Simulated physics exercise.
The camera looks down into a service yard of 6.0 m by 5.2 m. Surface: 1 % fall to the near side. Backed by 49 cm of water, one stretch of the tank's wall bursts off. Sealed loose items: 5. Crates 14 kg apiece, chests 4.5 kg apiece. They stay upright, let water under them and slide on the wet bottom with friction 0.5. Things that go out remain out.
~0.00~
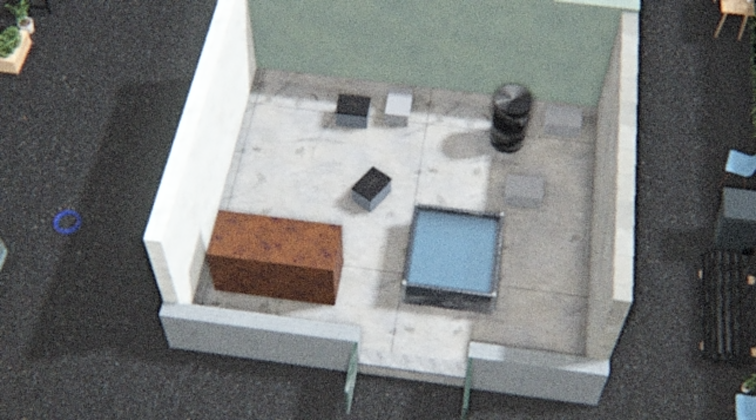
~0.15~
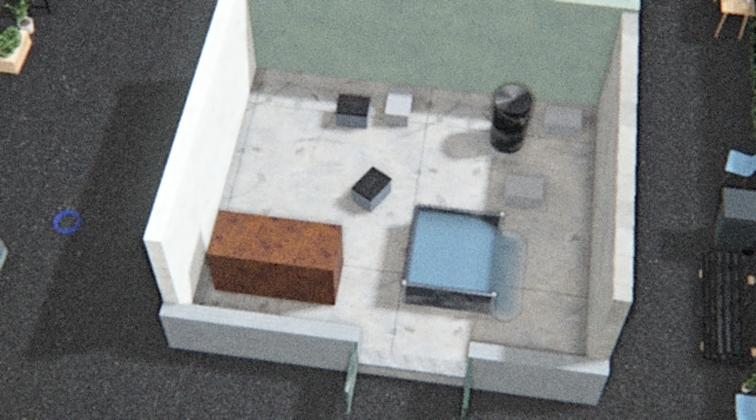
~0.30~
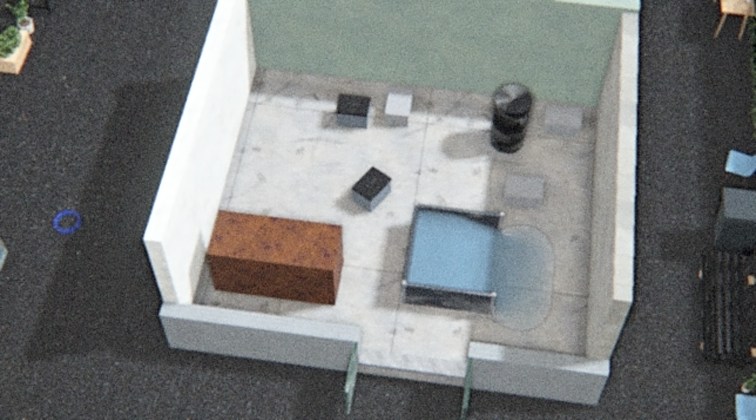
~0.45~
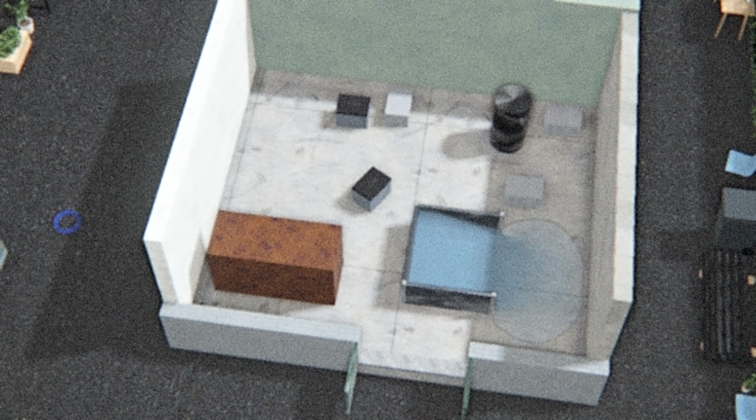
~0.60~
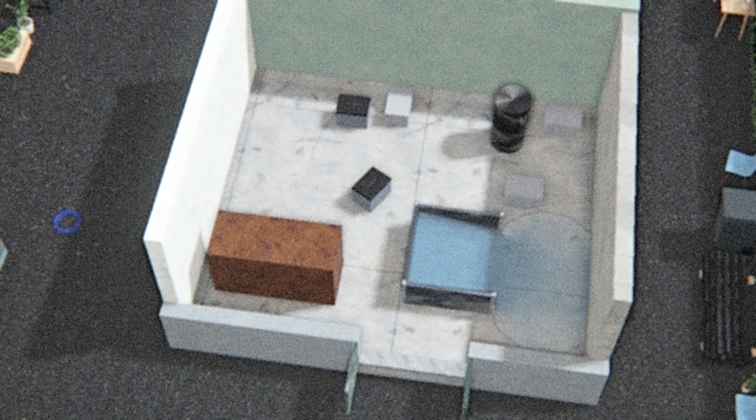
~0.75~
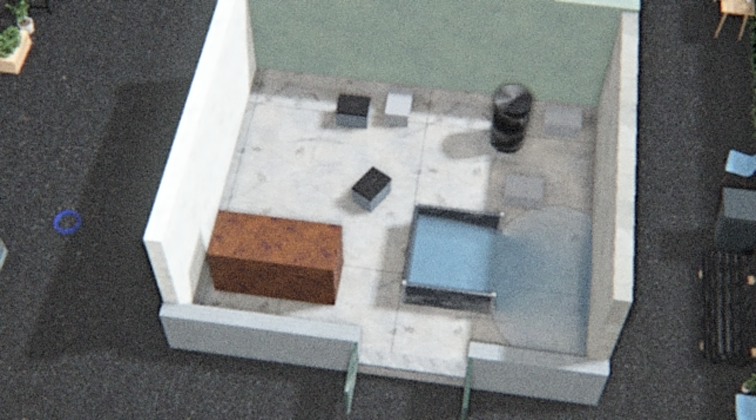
Blue water pours from the right side of a square tank in a walled yard as that side opens. It spreads across the pale floor in a widening, thinning rounded sheet, reaching close to the right wall, while the rust-brown block, black drum and small boxes stay where they are.
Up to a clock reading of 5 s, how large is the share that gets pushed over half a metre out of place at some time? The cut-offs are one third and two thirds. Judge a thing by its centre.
Fails to reach a third.
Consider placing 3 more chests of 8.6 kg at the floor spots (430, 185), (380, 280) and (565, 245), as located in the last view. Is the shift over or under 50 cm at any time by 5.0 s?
Taking them one by one: It stays within, then it stays within, then it goes beyond.
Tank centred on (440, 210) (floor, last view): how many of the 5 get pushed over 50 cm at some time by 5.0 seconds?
The answer would then be 2.
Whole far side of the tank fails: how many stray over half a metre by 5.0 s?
Result: 3 of them.
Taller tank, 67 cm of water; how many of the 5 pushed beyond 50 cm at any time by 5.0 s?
Then 1.
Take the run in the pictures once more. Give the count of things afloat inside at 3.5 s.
At that instant the tally stands at 1.
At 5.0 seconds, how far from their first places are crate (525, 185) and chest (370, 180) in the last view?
Net shifts, in order: 10 cm and 0 cm.
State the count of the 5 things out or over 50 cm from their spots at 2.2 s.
The number I get is 0.
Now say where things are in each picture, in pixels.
A crate at (399, 101) rests on the ground; a crate at (525, 186) rests on the ground; water covers 1.8 m2; 0 of 5 have shifted, in the first picture.
A crate at (399, 101), on the bottom; a crate at (525, 186), on the bottom; water covers 2.4 m2; 0 of 5 have shifted, in the second picture.
A crate at (399, 101), on the bottom; a crate at (525, 186), on the bottom; 3.3 m2 under water; 0 of 5 have shifted, in the third picture.
A crate at (399, 101) rests on the ground; a crate at (525, 186) rests on the ground; water covers 4.3 m2; 0 of 5 have shifted, in the fourth picture.
A crate at (399, 101) rests on the ground; a crate at (525, 186) rests on the ground; water covers 5.0 m2; 0 of 5 have shifted, in the fifth picture.
A crate at (399, 101), on the bottom; a crate at (525, 186), on the bottom; water covers 5.5 m2; 0 of 5 have shifted, in the sixth picture.
After 1.1 s 0 of 5 are over 50 cm from their spots; 0 afloat.
After 2.2 s 0 of 5 are over 50 cm from their spots; 0 afloat.
After 3.5 s 1 of 5 are over 50 cm from their spots; 1 afloat.
After 5.0 s 1 of 5 are over 50 cm from their spots, and 1 have been at some point; 0 afloat.
